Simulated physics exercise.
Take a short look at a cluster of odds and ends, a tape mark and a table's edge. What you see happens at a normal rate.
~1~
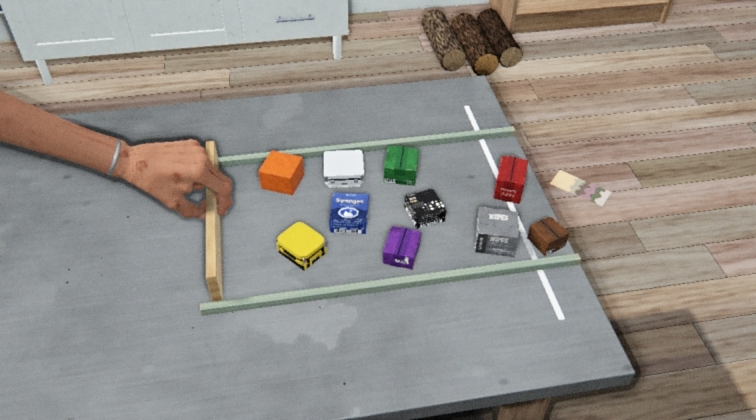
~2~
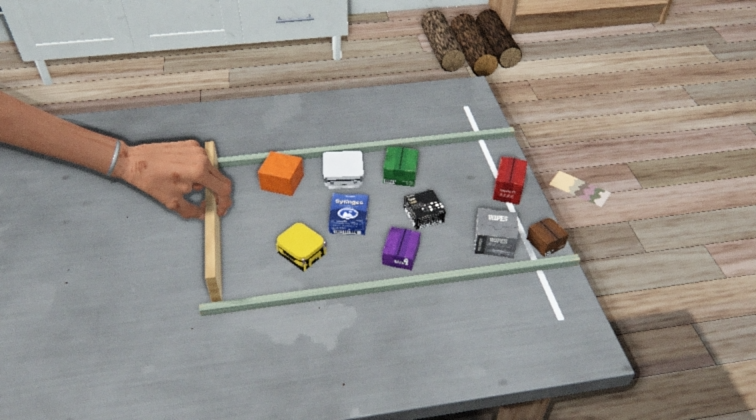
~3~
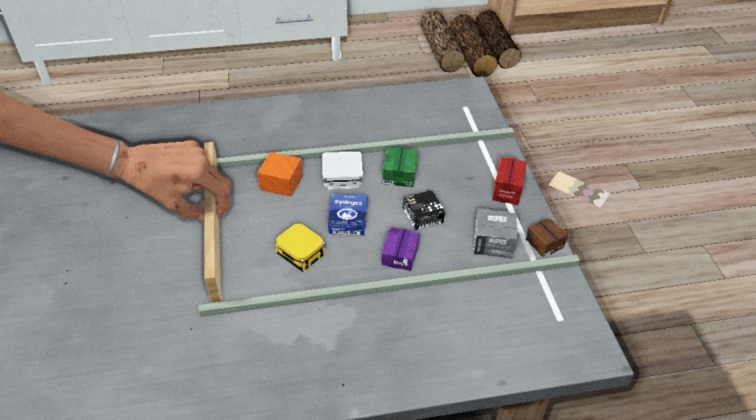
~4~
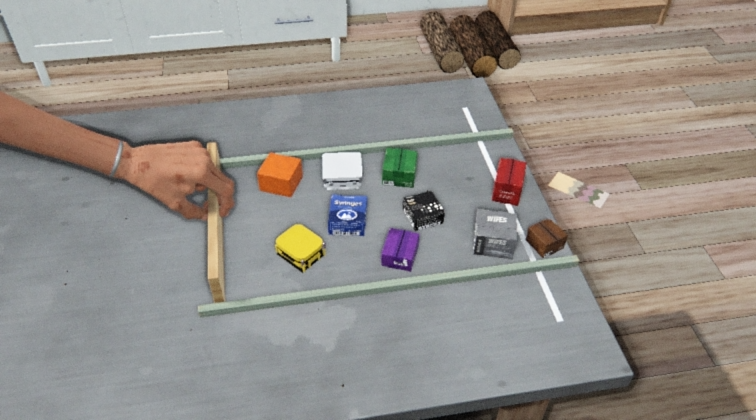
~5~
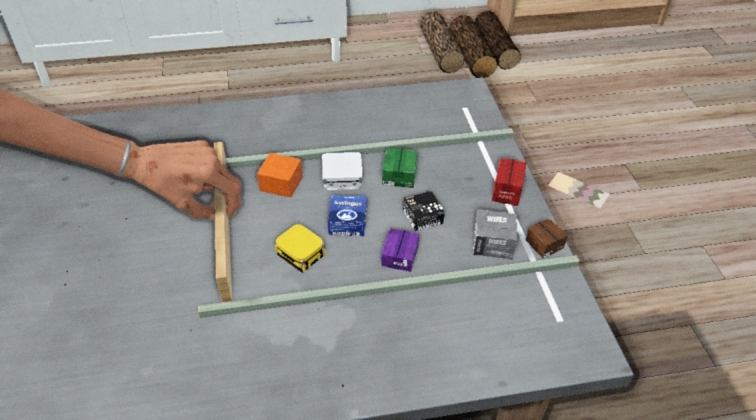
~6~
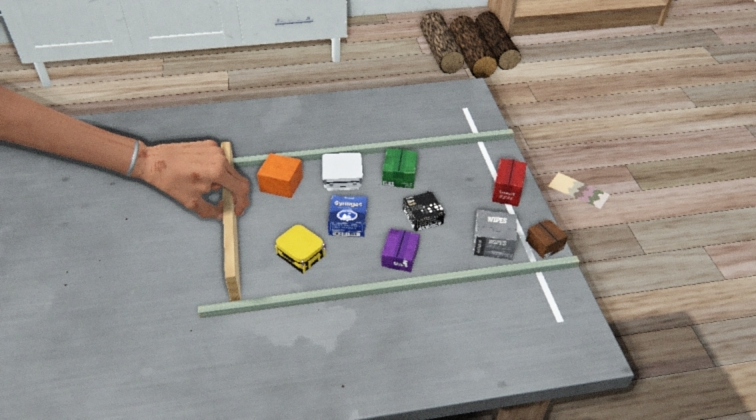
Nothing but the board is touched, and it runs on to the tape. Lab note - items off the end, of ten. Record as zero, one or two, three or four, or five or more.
Five or more spill over.
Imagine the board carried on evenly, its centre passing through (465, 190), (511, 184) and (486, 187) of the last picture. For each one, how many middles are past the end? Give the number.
First 2, next 7, last 4.
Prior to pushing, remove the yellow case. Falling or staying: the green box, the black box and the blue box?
The green box ends up below - the black box ends up below - the blue box remains.
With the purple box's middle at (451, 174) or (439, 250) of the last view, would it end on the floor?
First spot: Gone; second: Gone.
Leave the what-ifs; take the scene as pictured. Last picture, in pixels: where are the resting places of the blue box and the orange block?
I'd put one at around (524, 193) and the other at around (503, 147).
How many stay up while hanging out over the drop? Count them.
That'd be 0.
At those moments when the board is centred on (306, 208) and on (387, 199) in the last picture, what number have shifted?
The number moved is 3 and then 7.
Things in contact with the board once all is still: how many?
At rest, 3 are in contact.
A little later, none off yet; brown box at rest near (546, 238); red box at rest near (509, 182); grey box at rest near (495, 235).
Next, none off yet; brown box tilted well over near (589, 258); red box shifted about its own width near (531, 178); grey box shifted well along near (555, 224).
When it is over, the number that fall off is five or more; down, white case, purple box, green box, black box, grey box, red box and brown box.
